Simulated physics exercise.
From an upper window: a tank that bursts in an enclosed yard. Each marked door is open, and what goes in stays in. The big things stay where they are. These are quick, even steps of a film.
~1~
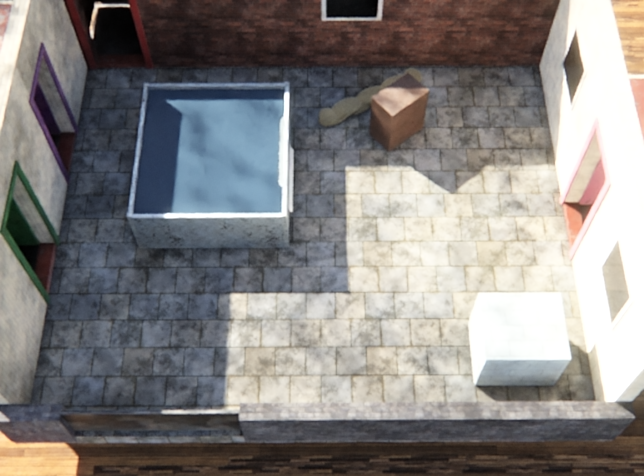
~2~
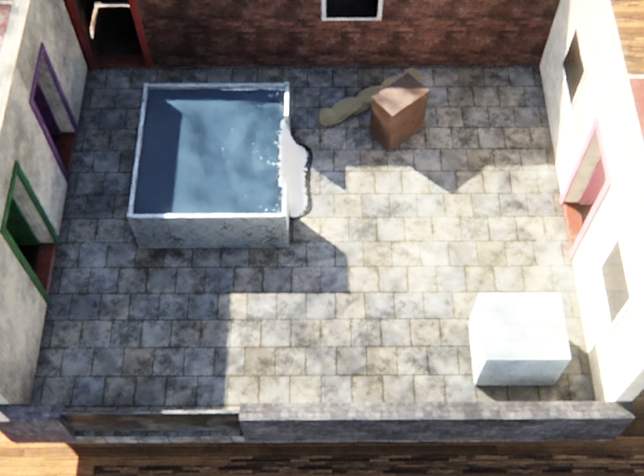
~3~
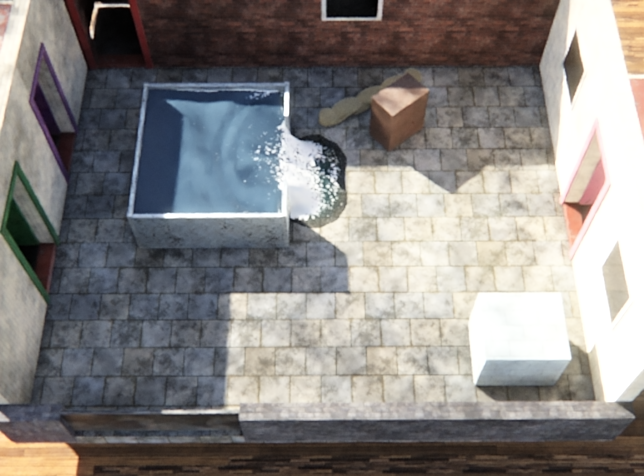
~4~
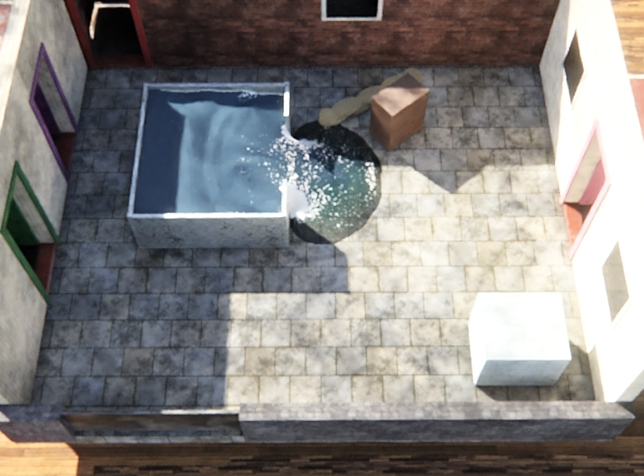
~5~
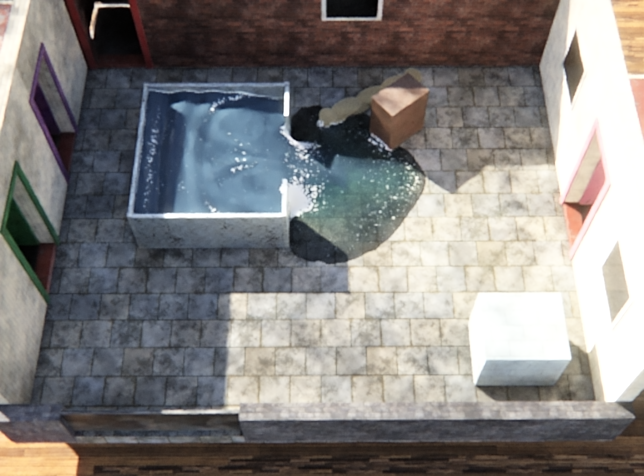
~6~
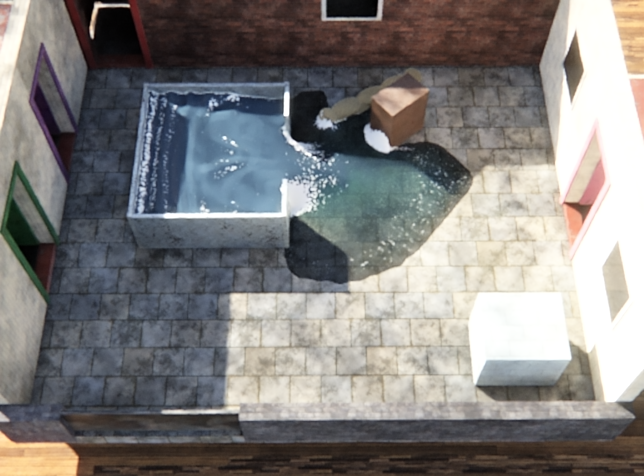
To begin with, a square tank of still blue water stands in a paved, walled yard near a brown box. Water then bursts through its right side in white froth and spreads rightward over the paving in a widening dark-edged pool, reaching around the box as the tank's surface churns.
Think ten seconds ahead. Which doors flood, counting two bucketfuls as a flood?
In the end: The pink door takes more than that; the red door stays under that; the purple door stays under that; the green door stays under that.
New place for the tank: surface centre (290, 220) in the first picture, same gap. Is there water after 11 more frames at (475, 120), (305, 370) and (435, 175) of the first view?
One after the other: Wet, no water, wet.
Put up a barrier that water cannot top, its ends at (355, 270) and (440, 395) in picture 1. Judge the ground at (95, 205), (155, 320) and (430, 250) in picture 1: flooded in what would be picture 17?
One after the other: No water, no water, wet.
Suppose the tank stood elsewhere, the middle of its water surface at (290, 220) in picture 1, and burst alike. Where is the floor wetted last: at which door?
The one in purple.
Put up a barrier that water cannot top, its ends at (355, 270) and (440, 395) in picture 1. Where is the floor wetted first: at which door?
I say the pink-painted one.
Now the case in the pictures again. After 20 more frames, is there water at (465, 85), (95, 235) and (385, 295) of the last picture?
As listed: Wet, free of water, covered.
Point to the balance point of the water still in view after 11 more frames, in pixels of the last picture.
Near (314, 184).
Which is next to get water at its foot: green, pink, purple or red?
First comes the pink door.
A moment on, water covers 35 % of the floor; the pink door under two buckets in, the red door not reached, the purple door not reached, the green door not reached.
Next, water covers 45 % of the floor; the pink door far over two buckets in, the red door not reached, the purple door not reached, the green door not reached.
Then, water covers 50 % of the floor; the pink door far over two buckets in, the red door not reached, the purple door not reached, the green door not reached.
Later, water covers 70 % of the floor; the pink door far over two buckets in, the red door not reached, the purple door not reached, the green door not reached.
In the end, water covers 95 % of the floor; the pink door far over two buckets in, the red door wet at the sill, nothing in, the purple door wet at the sill, nothing in, the green door wet at the sill, nothing in.
